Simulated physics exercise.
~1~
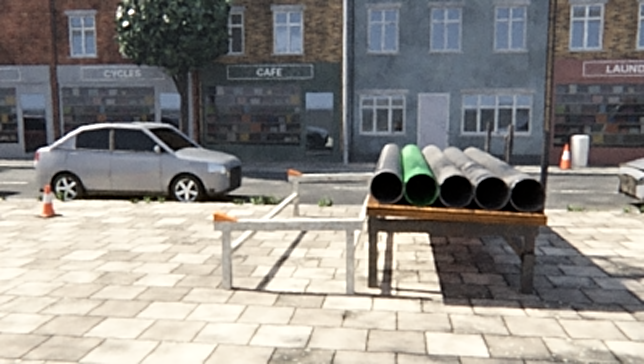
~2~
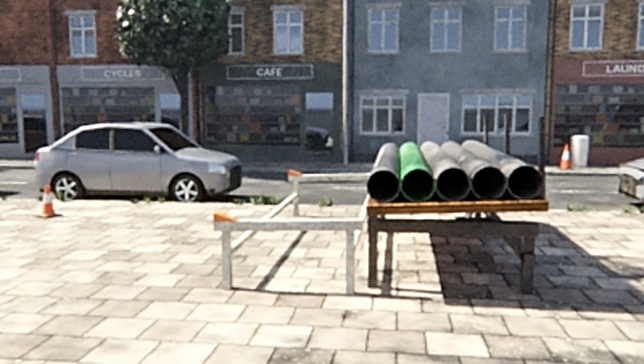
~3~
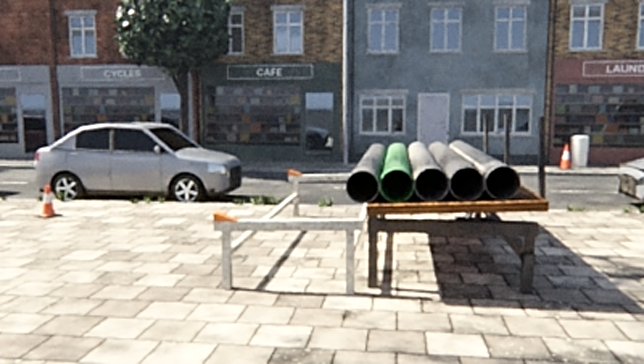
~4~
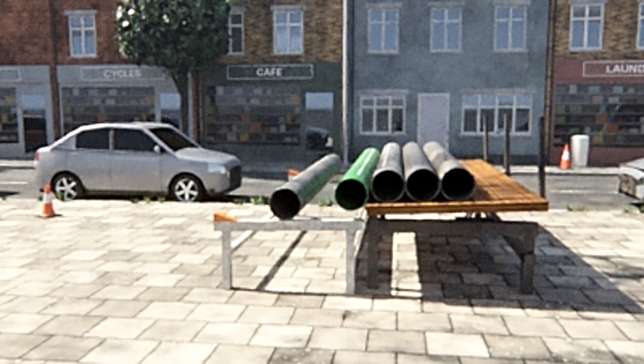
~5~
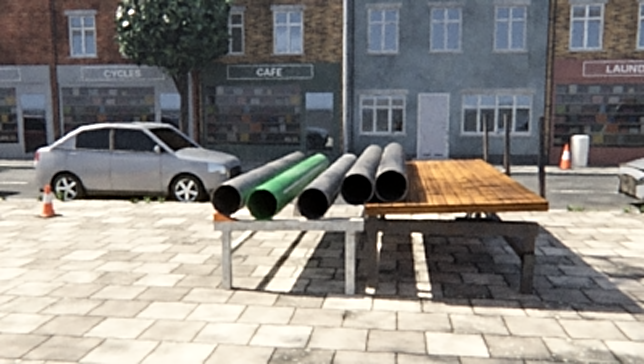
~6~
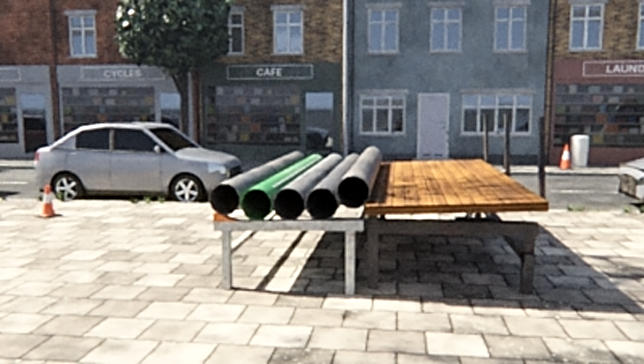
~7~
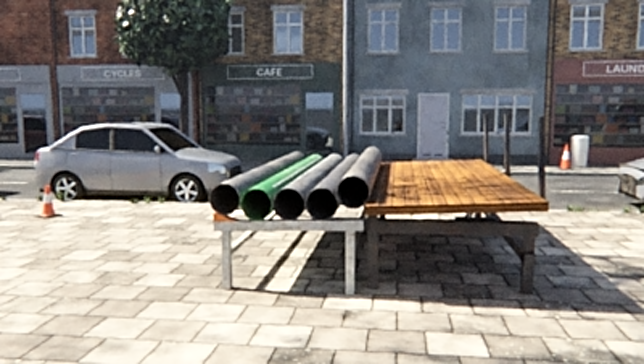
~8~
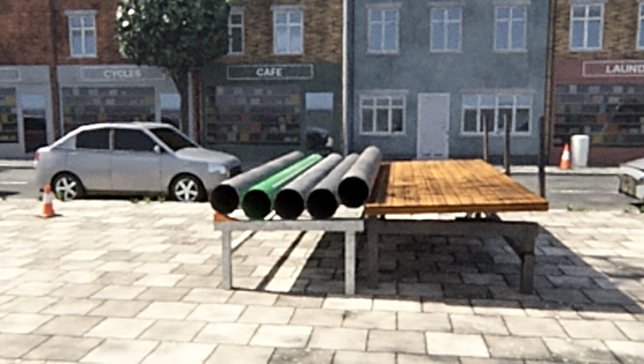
A wooden deck on a paved street tipped up at its far edge, and the five pipes lying on it, one of them green, rolled left onto the adjoining rack, where the green one came to rest among the dark ones, second from the left.
